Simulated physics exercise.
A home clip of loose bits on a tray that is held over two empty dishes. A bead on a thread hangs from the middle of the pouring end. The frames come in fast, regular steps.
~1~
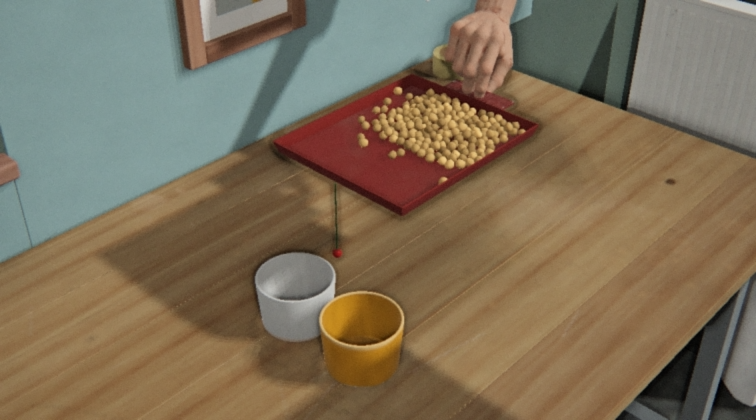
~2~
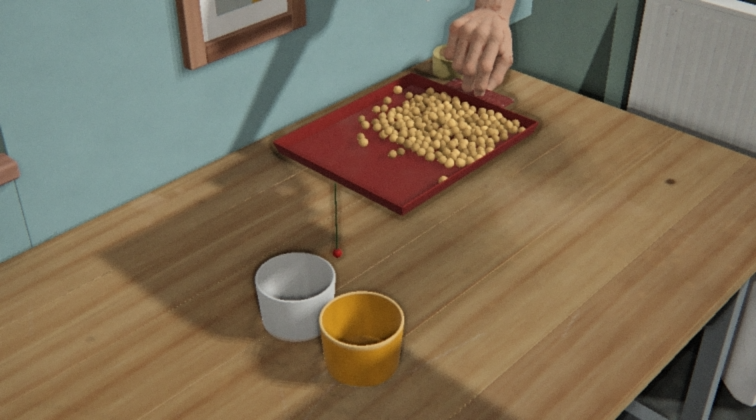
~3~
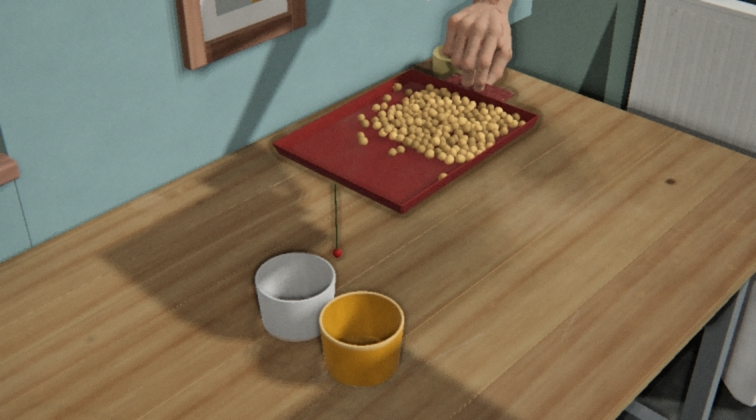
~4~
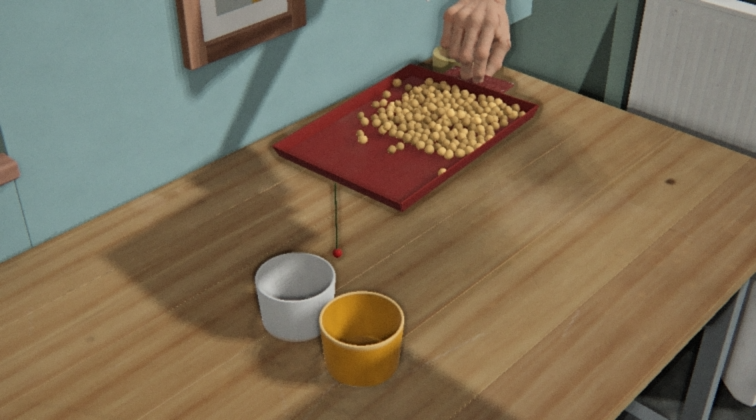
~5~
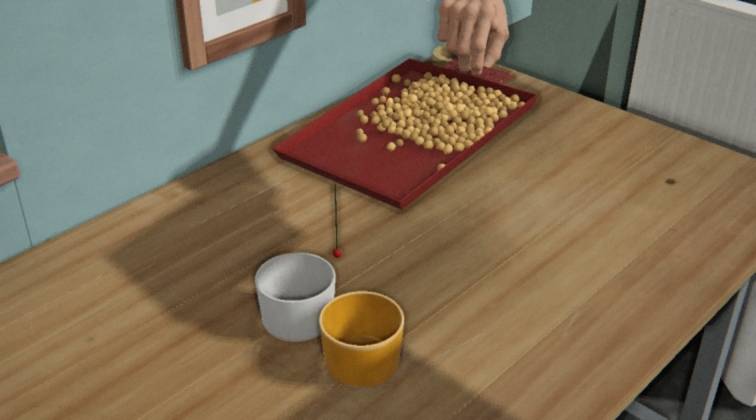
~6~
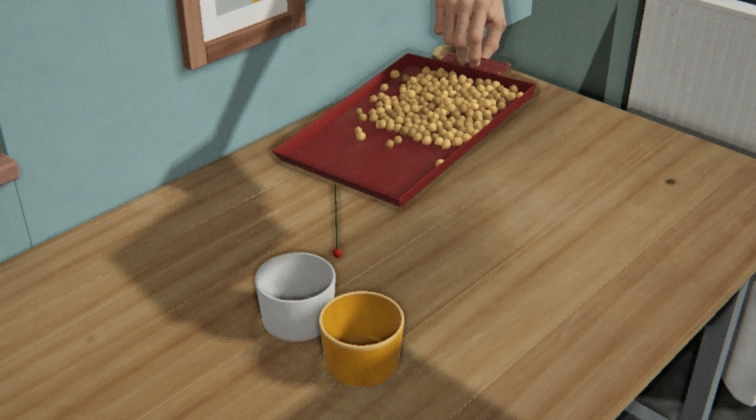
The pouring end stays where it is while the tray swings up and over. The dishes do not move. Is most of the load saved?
They take less than half between them.
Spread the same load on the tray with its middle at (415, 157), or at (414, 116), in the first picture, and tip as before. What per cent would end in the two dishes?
First some 30, then 10 per cent.
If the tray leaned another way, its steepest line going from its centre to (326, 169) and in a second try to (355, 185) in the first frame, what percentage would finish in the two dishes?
First some 40, then 90 per cent.
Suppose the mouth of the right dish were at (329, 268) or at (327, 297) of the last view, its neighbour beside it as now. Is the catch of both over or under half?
At the first place more than half, at the second not half.
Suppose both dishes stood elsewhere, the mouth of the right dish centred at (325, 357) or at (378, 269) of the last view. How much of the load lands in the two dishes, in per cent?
The first gives 0 %, the second 40 %.
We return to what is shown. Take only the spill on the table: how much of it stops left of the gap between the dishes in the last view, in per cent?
It comes to 90 per cent or so.
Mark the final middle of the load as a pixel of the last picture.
Around (259, 275).
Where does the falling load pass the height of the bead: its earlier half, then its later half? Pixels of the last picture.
First near (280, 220), later near (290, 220).
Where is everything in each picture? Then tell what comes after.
Corners of the pouring end near (279, 141) and (402, 204), level; middle of the load near (446, 127), dried chickpeas; left dish near (267, 313); right dish near (333, 357); bead on its thread near (337, 253), in the first picture.
Corners of the pouring end near (279, 141) and (402, 204), level; middle of the load near (446, 125), in the second picture.
Corners of the pouring end near (278, 143) and (402, 202), tipped barely, lowest at the left corner; middle of the load near (446, 122), in the third picture.
Corners of the pouring end near (278, 145) and (401, 200), tipped a little, lowest at the left corner; middle of the load near (440, 112), in the fourth picture.
Corners of the pouring end near (278, 147) and (400, 198), tipped a little, lowest at the left corner; middle of the load near (439, 106), in the fifth picture.
Corners of the pouring end near (278, 150) and (398, 196), tipped a little, lowest at the left corner; middle of the load near (437, 101); left dish near (267, 313); right dish near (333, 357), in the sixth picture.
Shortly afterwards, tray tipped steeply; the bulk on the tray; only a few in the left dish; a little outside both; a little in the air.
Next, tray tipped right over; near a third on the tray; a little in the left dish; near half outside both; near a quarter in the air.
Some moments later, tray tipped past a quarter turn; a little in the left dish; the bulk outside both.
In the end, tray tipped past a quarter turn; none at all in the right dish; a little in the left dish; the bulk outside both.
